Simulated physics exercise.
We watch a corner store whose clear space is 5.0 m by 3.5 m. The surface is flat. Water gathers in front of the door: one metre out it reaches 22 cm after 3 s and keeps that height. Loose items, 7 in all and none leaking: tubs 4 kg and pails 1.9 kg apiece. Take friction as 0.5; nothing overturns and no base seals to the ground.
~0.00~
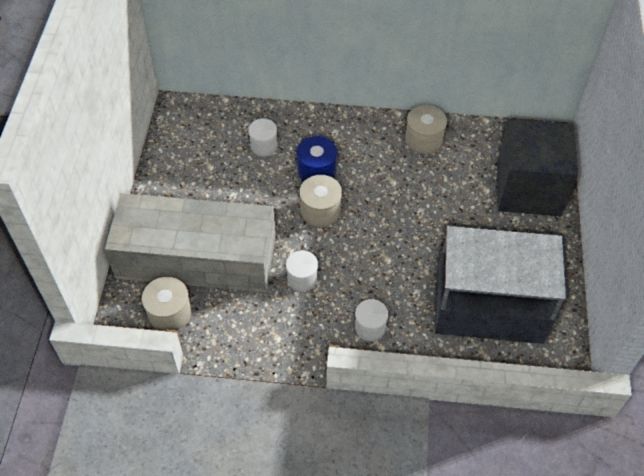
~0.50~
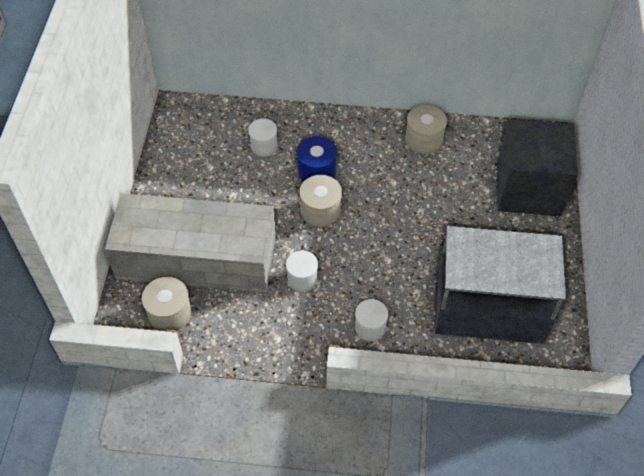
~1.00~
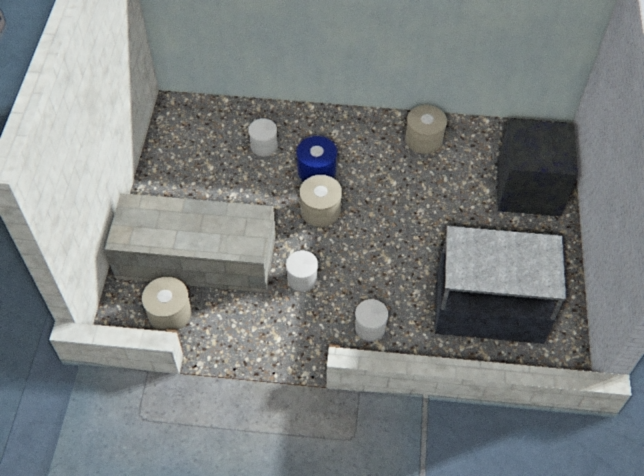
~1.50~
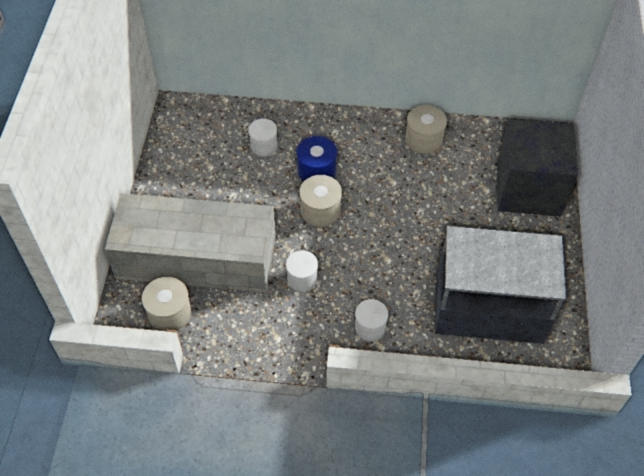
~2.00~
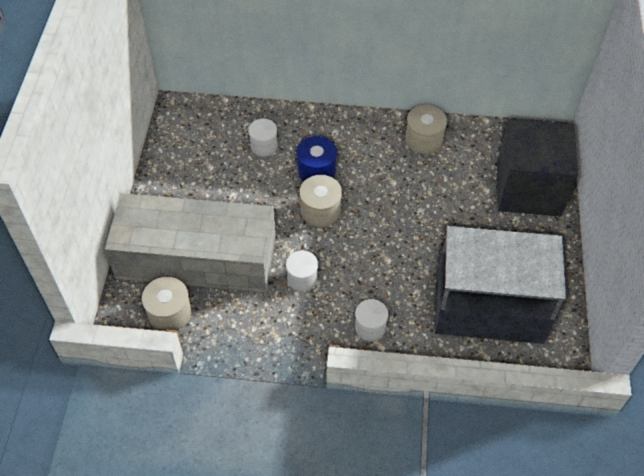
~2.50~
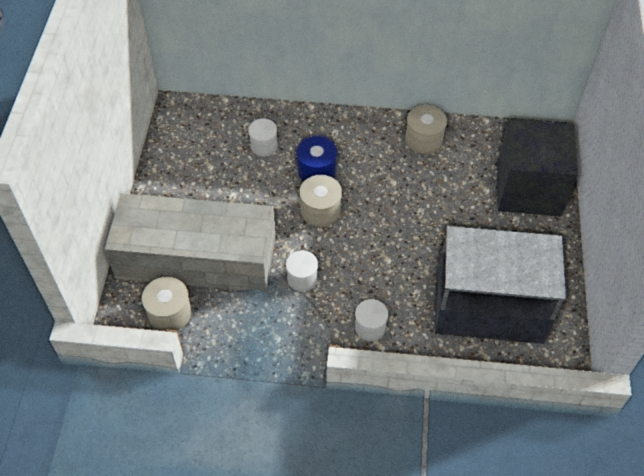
Water spreads over the paving outside a small, open-topped store, seen from high above its doorway. On the speckled floor, a blue tub stands near three cream tubs and three white pails, with a pale block at left and two dark ones at right, one grey-topped. The bluish sheet closes over the paving, reaches the front gap and creeps slightly inside, while the tubs, pails and camera stay still.
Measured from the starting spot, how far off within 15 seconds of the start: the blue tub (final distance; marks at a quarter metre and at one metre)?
The blue tub moves a short way.
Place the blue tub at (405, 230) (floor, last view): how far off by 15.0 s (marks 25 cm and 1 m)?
It ends far away.
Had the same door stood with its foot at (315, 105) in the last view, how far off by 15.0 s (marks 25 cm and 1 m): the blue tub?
In that case the blue tub gets carried off.
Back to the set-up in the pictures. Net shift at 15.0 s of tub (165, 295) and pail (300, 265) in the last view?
In turn: 10 cm, 350 cm.
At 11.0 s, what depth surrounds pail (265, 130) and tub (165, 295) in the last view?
Roughly 10 and 16 cm.
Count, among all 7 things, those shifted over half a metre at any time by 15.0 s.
7 of them.
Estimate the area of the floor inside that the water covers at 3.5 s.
Roughly 3.5 m2.
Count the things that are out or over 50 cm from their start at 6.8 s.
4 of them.
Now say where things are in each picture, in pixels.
The first picture shows the blue tub at (317, 152), on the bottom; water covers 0.0 m2; 0 of 7 have shifted.
The second picture shows the blue tub at (317, 152), on the bottom; water covers 0.0 m2; 0 of 7 have shifted.
The third picture shows the blue tub at (317, 152) rests on the ground; 0.0 m2 under water; 0 of 7 have shifted.
The fourth picture shows the blue tub at (317, 152), on the bottom; water covers 0.0 m2; 0 of 7 have shifted.
The fifth picture shows the blue tub at (317, 152), on the bottom; water covers 0.3 m2; 0 of 7 have shifted.
The sixth picture shows the blue tub at (317, 152) rests on the ground; water covers 1.1 m2; 0 of 7 have shifted.
After 3.5 s the blue tub is near (317, 152), 0.0 m from its start, aground; 0 afloat.
After 6.8 s the blue tub is near (290, 112), 0.6 m from its start, afloat; 7 afloat.
After 11.0 s the blue tub is near (284, 177), 0.5 m from its start, afloat; 7 afloat.
After 15.0 s the blue tub is near (279, 177), 0.6 m from its start, afloat; 7 afloat.
